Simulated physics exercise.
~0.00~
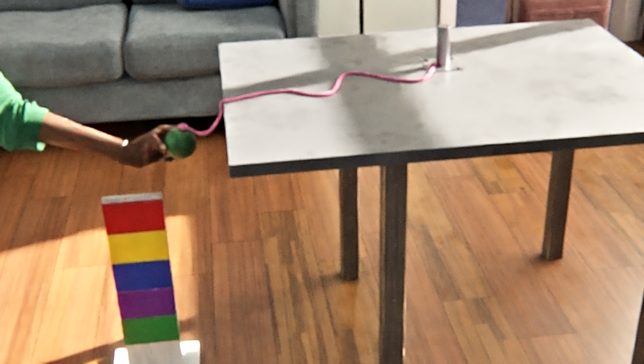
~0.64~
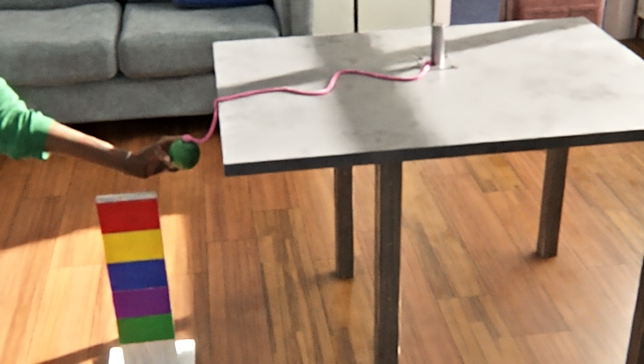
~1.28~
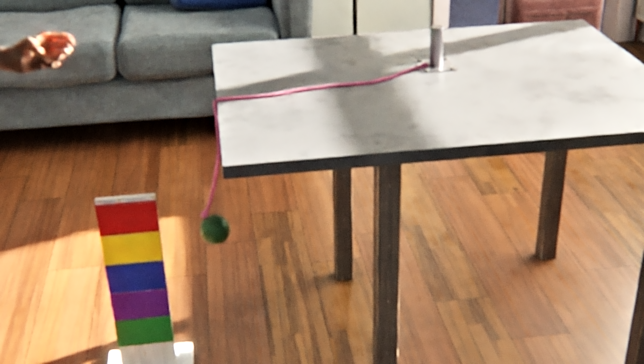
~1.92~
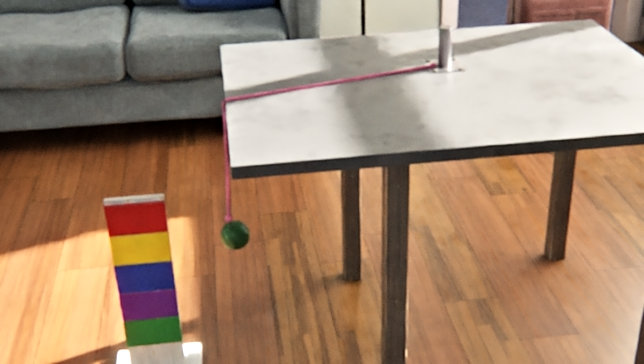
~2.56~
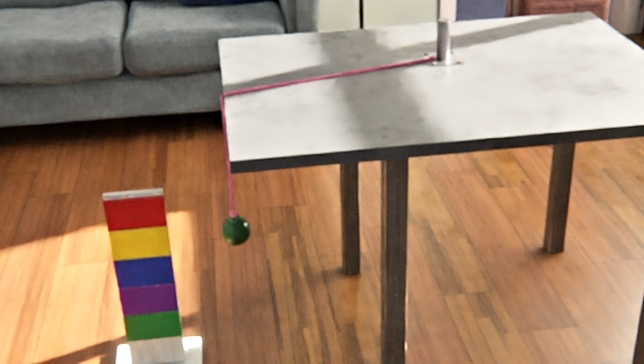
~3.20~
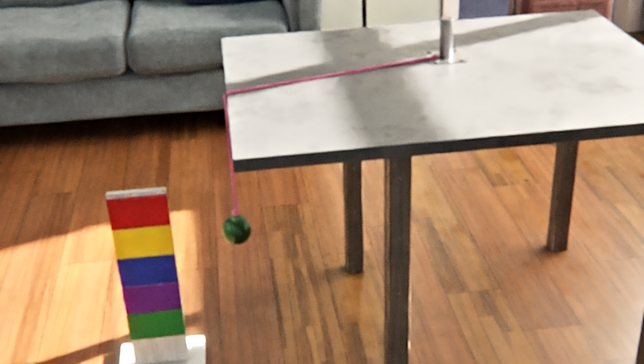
In a sunlit room with a wooden floor and a grey sofa behind, a slightly swaying view looks down on a pale-topped table with dark legs. A pink cord runs from a metal post on the tabletop to a green apple held past the left edge by a hand in a green sleeve. At lower left stands a board banded red, yellow, blue, purple and green from the top. The hand shifts slightly, then lets go and draws back. The apple drops, and the cord pulls straighter over the edge. It ends hanging still, level with the yellow band.
